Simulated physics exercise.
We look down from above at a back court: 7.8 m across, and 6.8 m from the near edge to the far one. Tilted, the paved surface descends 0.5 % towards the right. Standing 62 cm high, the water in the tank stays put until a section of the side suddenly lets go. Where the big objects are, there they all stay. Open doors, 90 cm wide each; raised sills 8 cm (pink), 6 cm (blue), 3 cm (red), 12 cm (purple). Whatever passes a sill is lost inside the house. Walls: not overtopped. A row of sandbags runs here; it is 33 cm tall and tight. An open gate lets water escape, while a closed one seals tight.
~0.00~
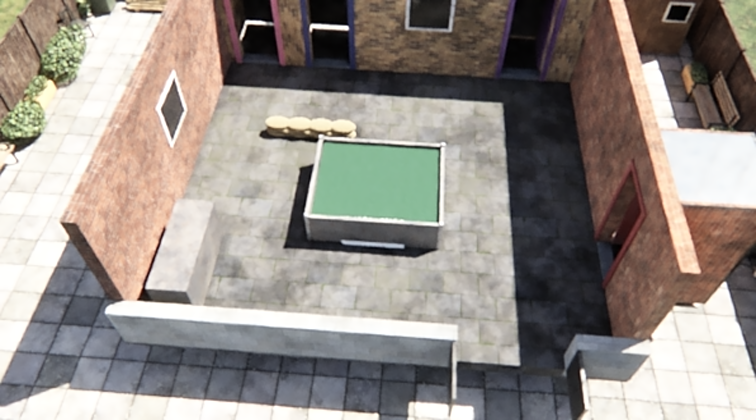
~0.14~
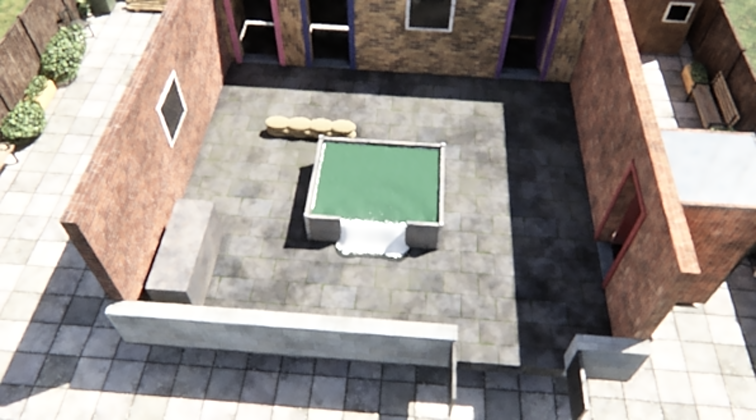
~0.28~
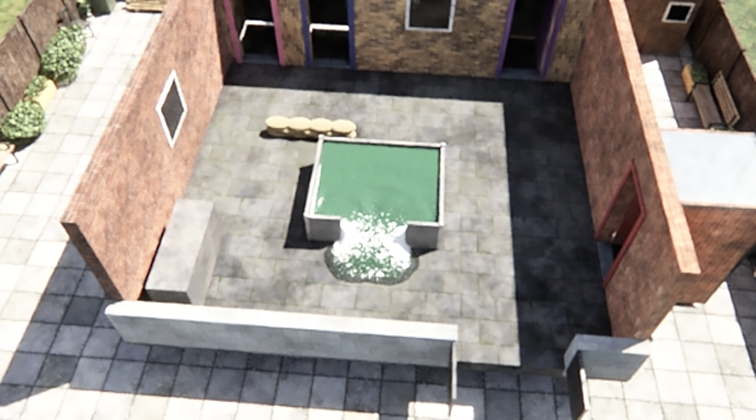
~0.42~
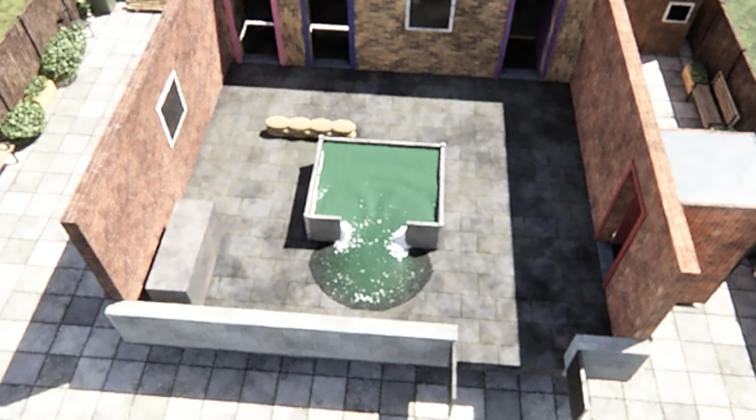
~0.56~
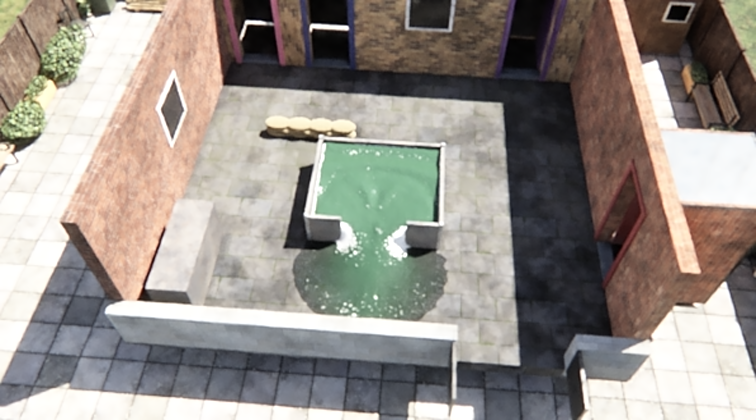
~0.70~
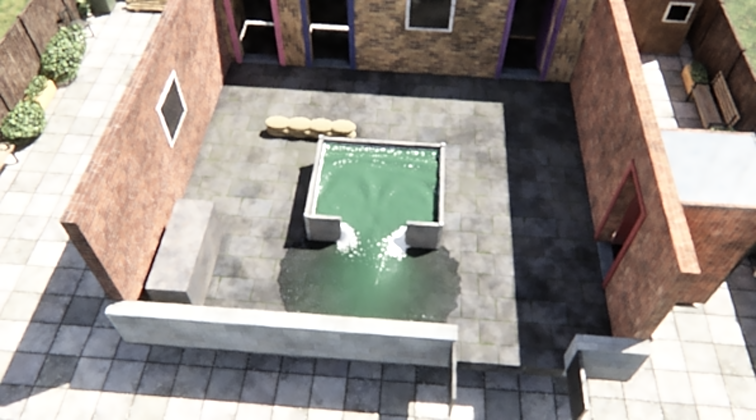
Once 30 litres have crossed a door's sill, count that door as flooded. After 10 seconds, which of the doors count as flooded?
Pink door: Not flooded; blue door: Not flooded; red door: Flooded; purple door: Not flooded.
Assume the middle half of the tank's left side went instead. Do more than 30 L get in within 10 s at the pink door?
Then pink exceeds it.
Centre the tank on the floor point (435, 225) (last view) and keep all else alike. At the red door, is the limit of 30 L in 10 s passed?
So the red door keeps within it.
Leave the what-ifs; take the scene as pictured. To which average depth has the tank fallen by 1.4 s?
43 cm.
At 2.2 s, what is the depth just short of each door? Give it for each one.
In centimetres - pink: 0, blue: 0, red: 0, purple: 0.
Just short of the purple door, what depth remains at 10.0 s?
The depth comes to around 7.0 centimetres.
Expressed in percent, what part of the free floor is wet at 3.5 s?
I'd guess around 35 %.
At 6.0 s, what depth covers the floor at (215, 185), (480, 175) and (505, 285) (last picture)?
Taking the spots in order: 4 cm, 0 cm, 3 cm.
After 1.4 s water covers 15 % of the floor and is deepest (40 cm) near (368, 330); pink door not reached, blue door not reached, red door not reached, purple door not reached.
After 2.2 s water covers 20 % of the floor and is deepest (34 cm) near (357, 329); pink door not reached, blue door not reached, red door not reached, purple door not reached.
After 3.5 s water covers 35 % of the floor and is deepest (24 cm) near (140, 322); pink door not reached, blue door not reached, red door 10 cm at the sill, 5 L in, purple door not reached.
After 6.0 s water covers 65 % of the floor and is deepest (15 cm) near (140, 322); pink door not reached, blue door not reached, red door 8 cm at the sill, 48 L in, purple door not reached.
After 10.0 s water covers 90 % of the floor and is deepest (9 cm) near (356, 339); pink door 8 cm at the sill, 2 L in, blue door 4 cm at the sill, 0 L in, red door 6 cm at the sill, 85 L in, purple door 7 cm at the sill, 0 L in.
